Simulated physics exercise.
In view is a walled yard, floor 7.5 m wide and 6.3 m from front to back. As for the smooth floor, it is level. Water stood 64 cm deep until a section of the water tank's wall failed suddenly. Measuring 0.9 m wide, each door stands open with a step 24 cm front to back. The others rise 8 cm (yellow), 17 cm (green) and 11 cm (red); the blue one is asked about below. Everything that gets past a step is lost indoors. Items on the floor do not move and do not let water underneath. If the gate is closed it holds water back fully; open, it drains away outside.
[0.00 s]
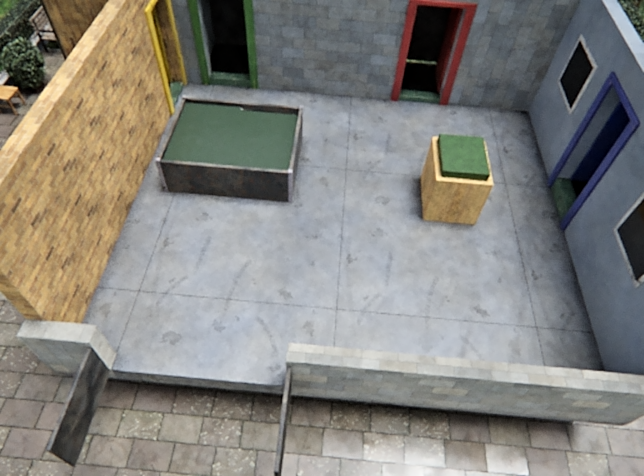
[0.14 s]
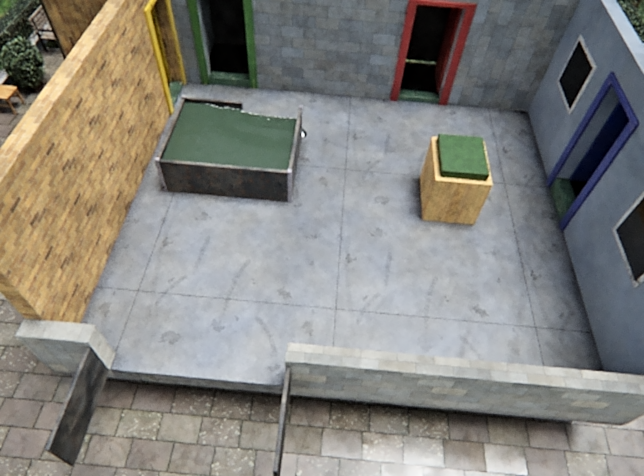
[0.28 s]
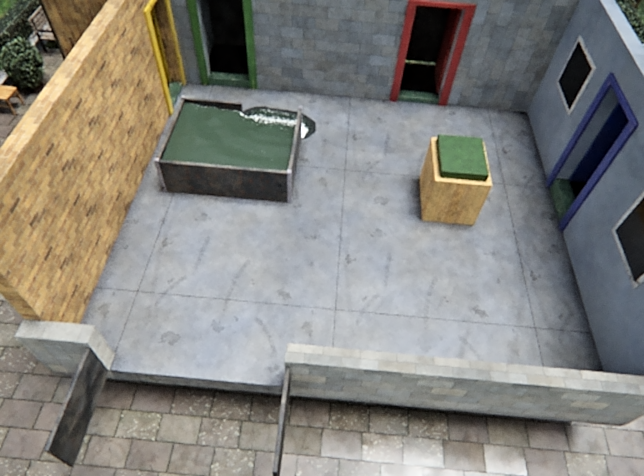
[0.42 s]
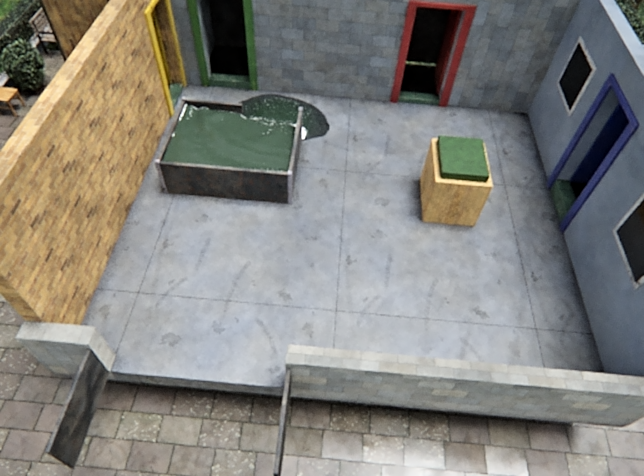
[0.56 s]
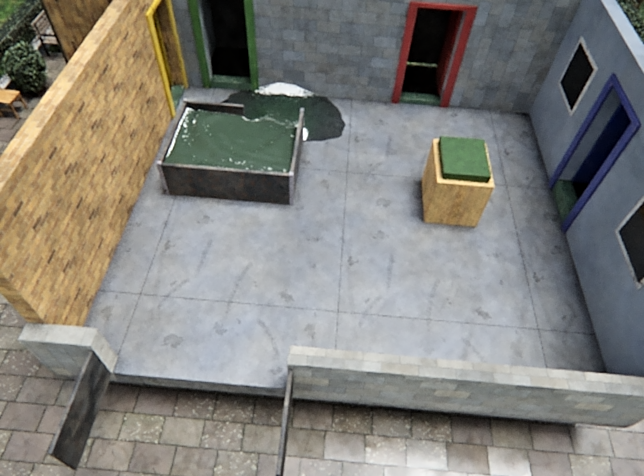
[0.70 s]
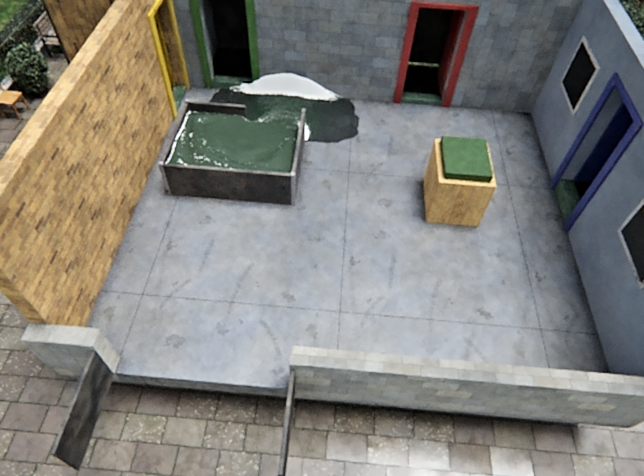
Walled yard with coloured doorways, dark green water pouring from the far side of a low tank and spreading across the grey floor.
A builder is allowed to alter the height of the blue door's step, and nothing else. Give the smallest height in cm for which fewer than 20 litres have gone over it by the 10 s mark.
About 7 cm.
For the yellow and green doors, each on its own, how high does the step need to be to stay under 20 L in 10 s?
About 23 cm at yellow and 15 cm at green.
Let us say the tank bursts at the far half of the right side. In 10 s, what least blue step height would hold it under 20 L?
Some 7.5 centimetres.
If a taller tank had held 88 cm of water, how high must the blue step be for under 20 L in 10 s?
About 11.0 cm.
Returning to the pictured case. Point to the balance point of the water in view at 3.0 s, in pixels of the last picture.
I'd say around (294, 141).
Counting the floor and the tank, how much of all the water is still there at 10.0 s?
Share still there: Approx. 84 percent.
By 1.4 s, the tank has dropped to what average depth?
Close to 43 cm deep on average.
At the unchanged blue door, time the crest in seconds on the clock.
Around 4.5 seconds.
After 1.4 s water covers 10 % of the floor, deepest (44 cm) near (294, 99); it has not reached the blue door.
After 3.0 s water covers 35 % of the floor, deepest (27 cm) near (285, 98); it has not reached the blue door.
After 10.0 s water covers 80 % of the floor, deepest (9 cm) near (584, 398); 6 cm at the blue door, 0 litres in over its 27 cm step.
At the blue door as built, the water arrived by 3.2 s and peaked near 13 cm at 4.4 s.
With a step of 6 cm, 27 litres would have come in within the 10 s; with 8 cm, 12 litres. So under 20 litres takes about 7 cm.
